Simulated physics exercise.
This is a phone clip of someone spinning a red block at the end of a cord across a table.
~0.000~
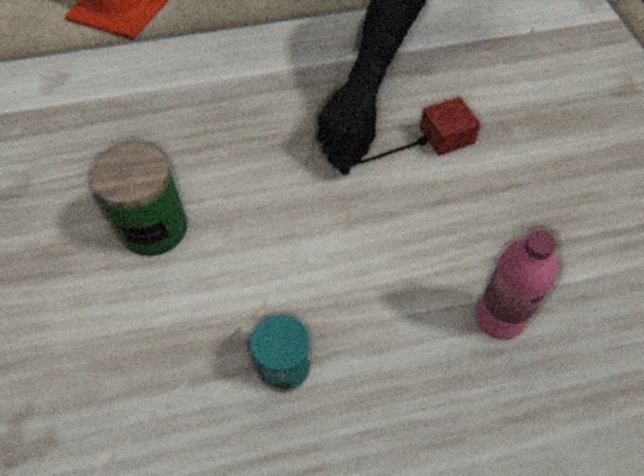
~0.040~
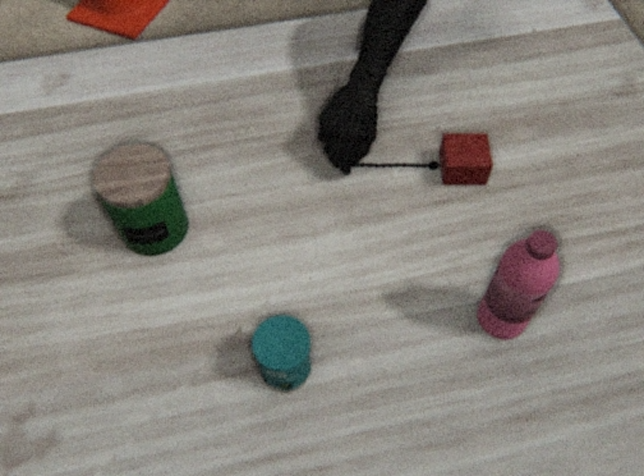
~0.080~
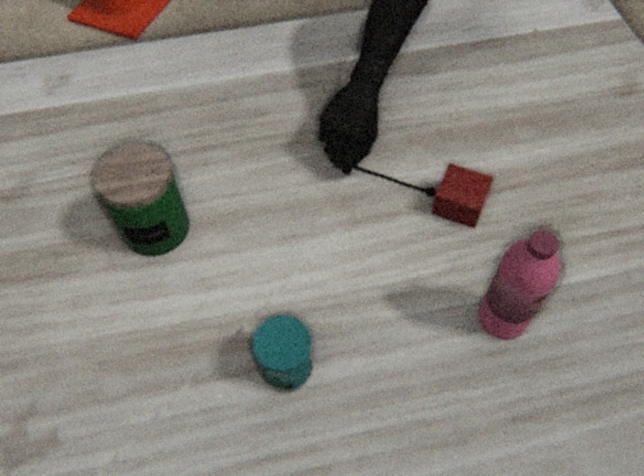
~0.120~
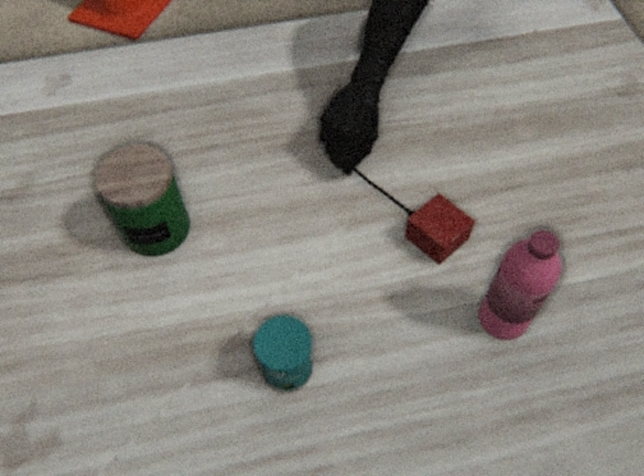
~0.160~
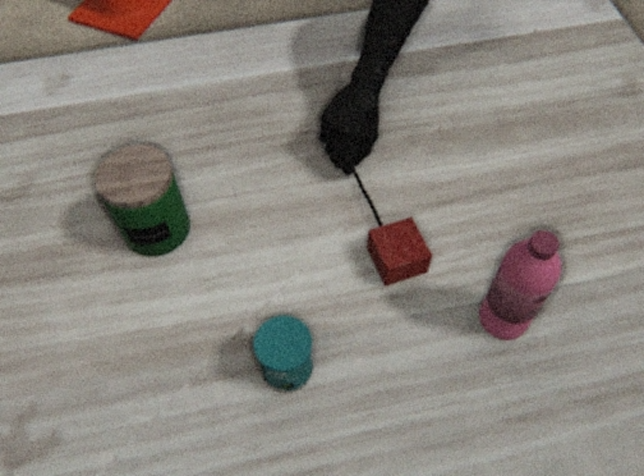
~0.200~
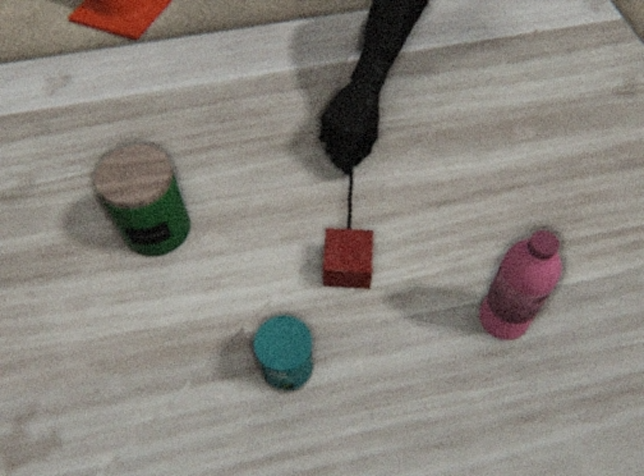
On a pale wooden table, a dark hand swung a red block on a cord clockwise, from its right side round to just below it, while a green canister, turquoise tin and pink bottle stayed still.
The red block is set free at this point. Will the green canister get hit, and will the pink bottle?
One by one: The green canister will receive an impact. The pink bottle will receive no impact.
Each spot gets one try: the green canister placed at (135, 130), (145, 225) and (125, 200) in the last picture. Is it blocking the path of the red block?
Taking the tries in turn, it is left alone, then it is knocked, and finally it is knocked.
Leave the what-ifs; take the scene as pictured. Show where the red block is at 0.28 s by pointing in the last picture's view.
It is somewhere near (251, 242).
Around 0.28 s, block near (250, 242).
Around 0.40 s, block near (200, 238); green canister pushed aside.
Finally, block near (200, 240); green canister pushed aside. The green canister gets hit and the pink bottle escapes it.
